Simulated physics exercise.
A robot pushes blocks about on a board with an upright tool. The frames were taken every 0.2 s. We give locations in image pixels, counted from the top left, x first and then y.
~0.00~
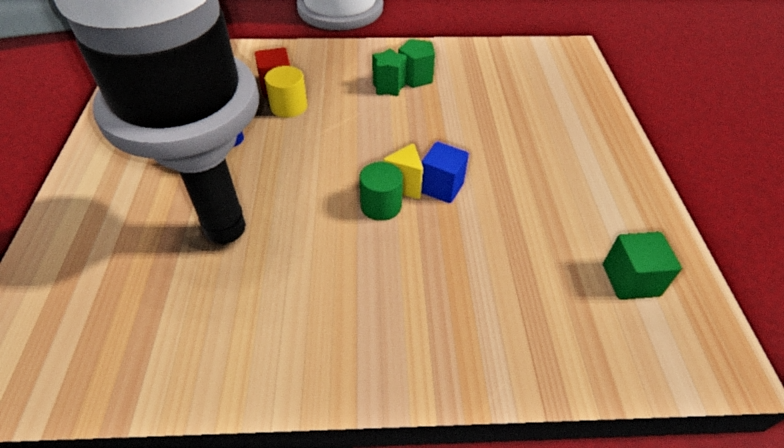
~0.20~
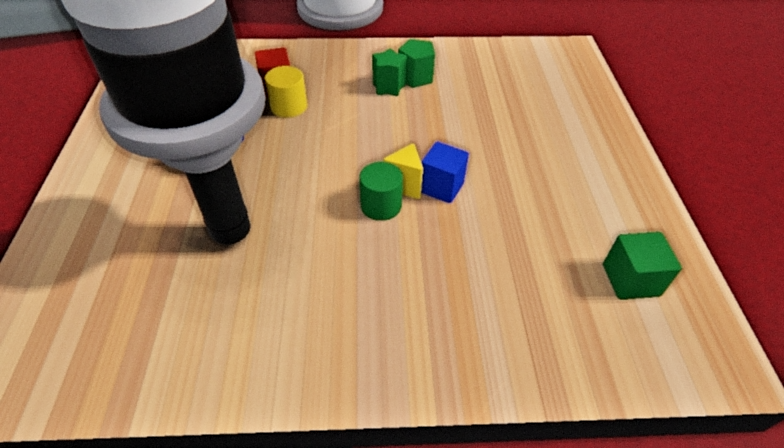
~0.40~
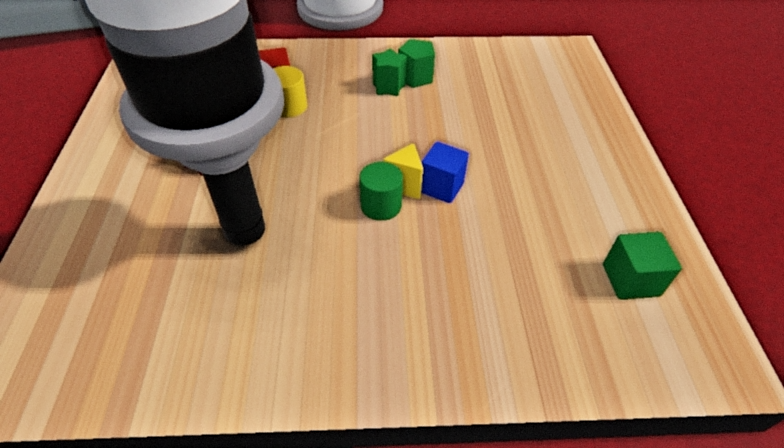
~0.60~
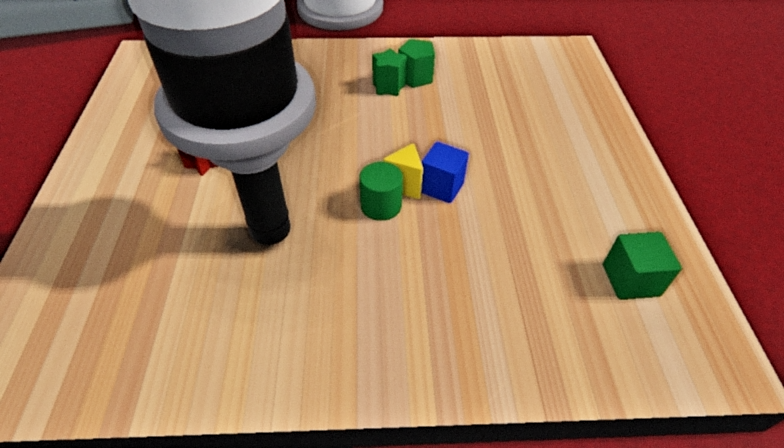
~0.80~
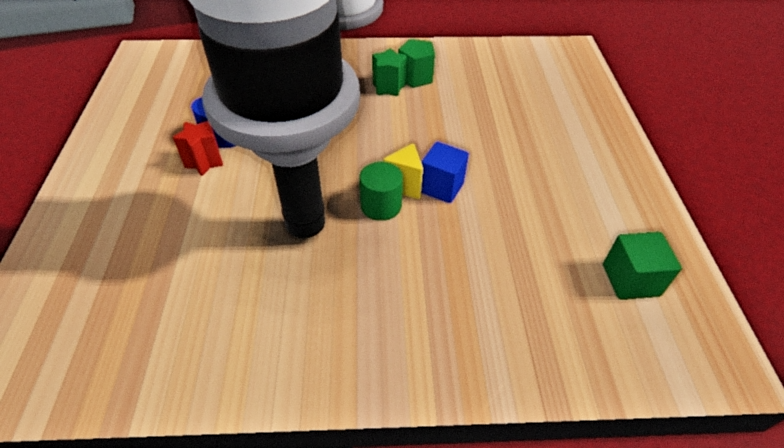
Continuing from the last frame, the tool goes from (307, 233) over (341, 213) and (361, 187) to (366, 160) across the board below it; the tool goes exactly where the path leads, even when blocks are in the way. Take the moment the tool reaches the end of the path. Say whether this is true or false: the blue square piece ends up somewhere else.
False
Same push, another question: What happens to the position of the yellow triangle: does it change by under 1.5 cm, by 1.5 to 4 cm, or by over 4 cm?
Less than 1.5 cm.
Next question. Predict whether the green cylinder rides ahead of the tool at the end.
The block gets away.
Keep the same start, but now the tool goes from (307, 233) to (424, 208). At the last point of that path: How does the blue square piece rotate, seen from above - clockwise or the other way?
From above, it looks like the blue square piece goes clockwise.
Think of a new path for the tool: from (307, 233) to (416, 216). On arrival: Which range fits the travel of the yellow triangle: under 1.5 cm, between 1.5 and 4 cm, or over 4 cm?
Between 1.5 and 4 cm.
On the path given first. One third of the way, tool (341, 204); nothing pushed yet.
Two thirds of the way, tool (360, 177); green cylinder (397, 170); yellow triangle (413, 150), turned 20° clockwise.
At the end, tool (366, 151); green cylinder (397, 170); yellow triangle (413, 150), turned 20° clockwise; blue square piece in place.
